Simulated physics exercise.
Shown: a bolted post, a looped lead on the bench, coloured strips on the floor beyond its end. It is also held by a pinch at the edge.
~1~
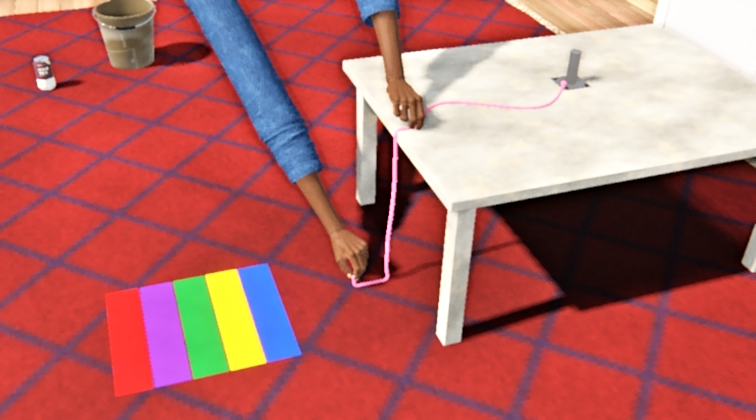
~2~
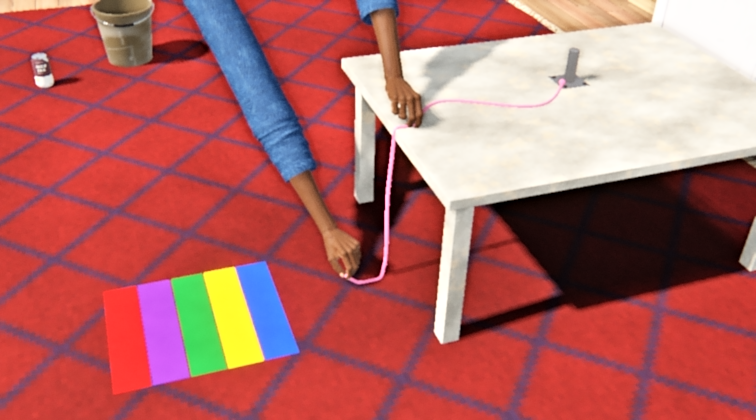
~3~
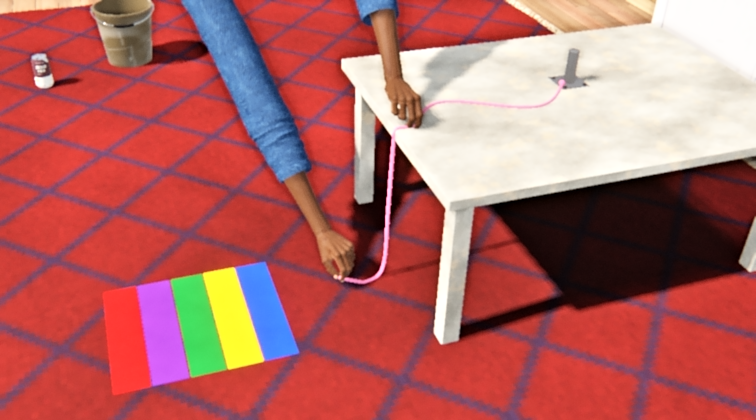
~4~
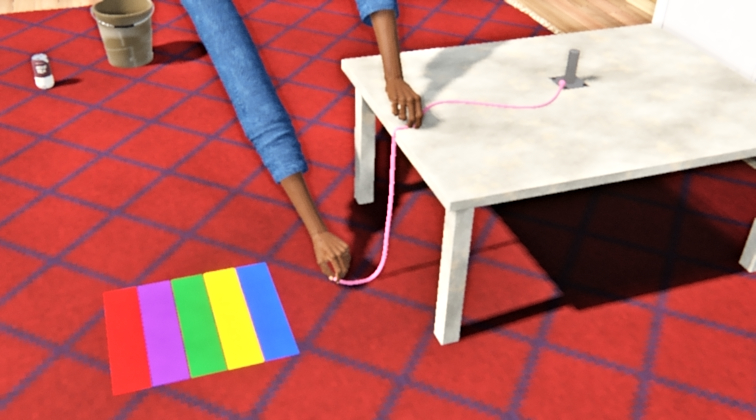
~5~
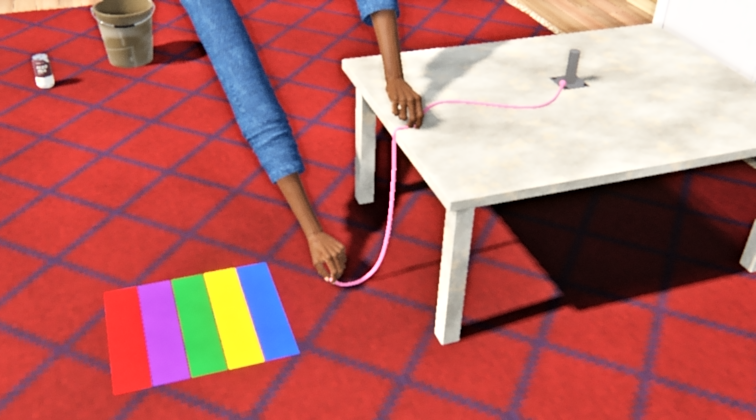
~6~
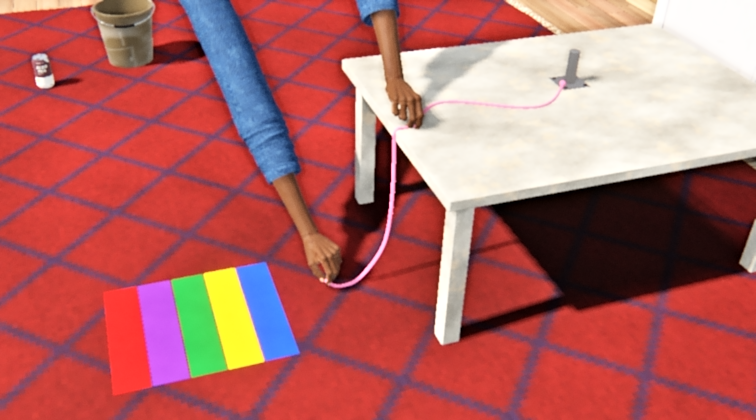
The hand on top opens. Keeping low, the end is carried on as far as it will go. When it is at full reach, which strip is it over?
It is over the green strip.
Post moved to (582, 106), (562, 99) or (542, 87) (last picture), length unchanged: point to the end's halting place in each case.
Roughly (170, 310), (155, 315) and (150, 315), try by try.
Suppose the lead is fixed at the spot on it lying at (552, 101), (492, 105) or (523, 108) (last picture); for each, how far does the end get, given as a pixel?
The pixel places are (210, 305), (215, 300) and (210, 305), one per try.
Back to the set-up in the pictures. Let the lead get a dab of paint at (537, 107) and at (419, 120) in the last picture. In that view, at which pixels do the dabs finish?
Near (509, 96) and (388, 130).
Early on, end near (266, 293); over blue.
Midway, end near (220, 302); over yellow.
At the end of the slack, end near (193, 307); over green. It gets as far as the green strip.
